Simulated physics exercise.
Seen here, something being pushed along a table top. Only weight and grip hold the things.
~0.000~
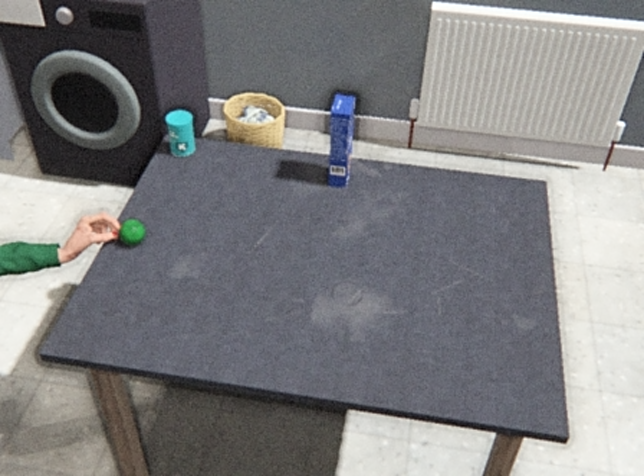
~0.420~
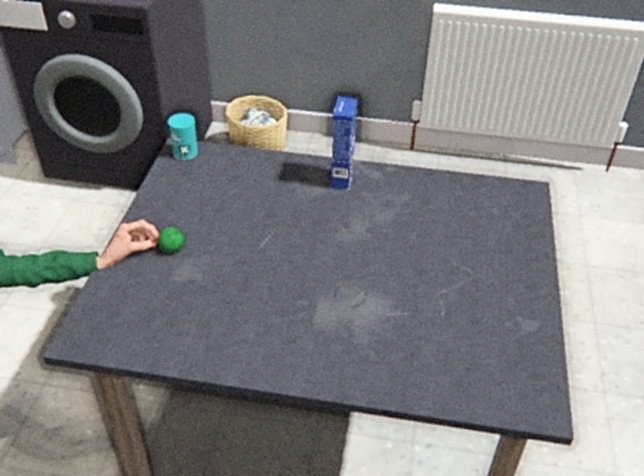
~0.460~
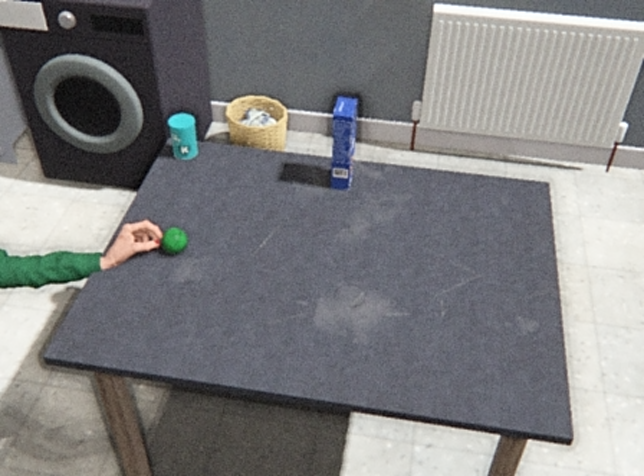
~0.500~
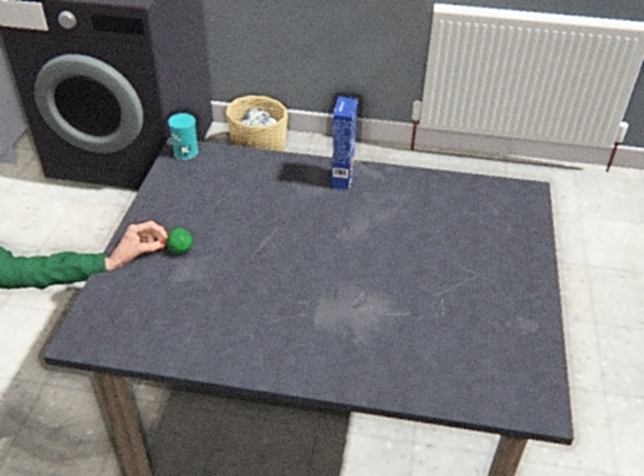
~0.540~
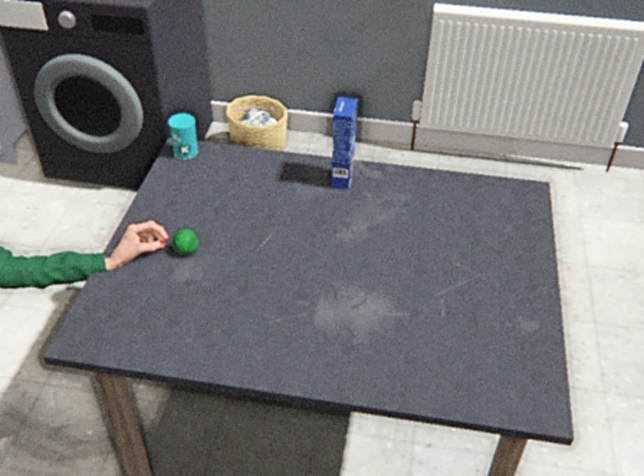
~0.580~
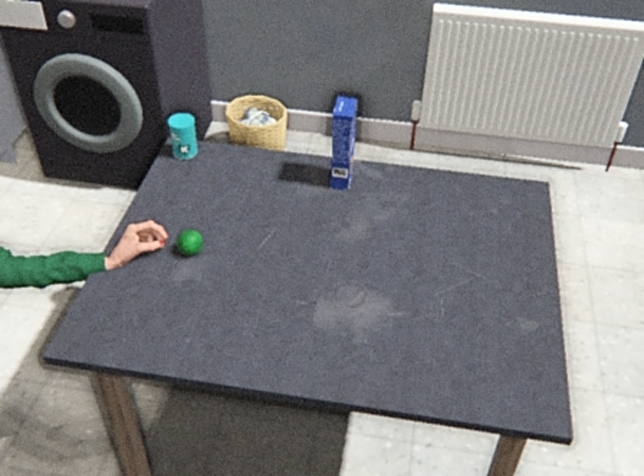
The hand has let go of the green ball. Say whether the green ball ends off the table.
The green ball stays on the table.
By 0.68 s, green ball moved about its own width near (202, 244).
By 0.88 s, green ball moved well along near (220, 247).
By 1.18 s, green ball moved well along near (232, 248).
When it is over (1.9 s), moved from the start, green ball. End places, in pixels of the last picture, green ball near (233, 249).
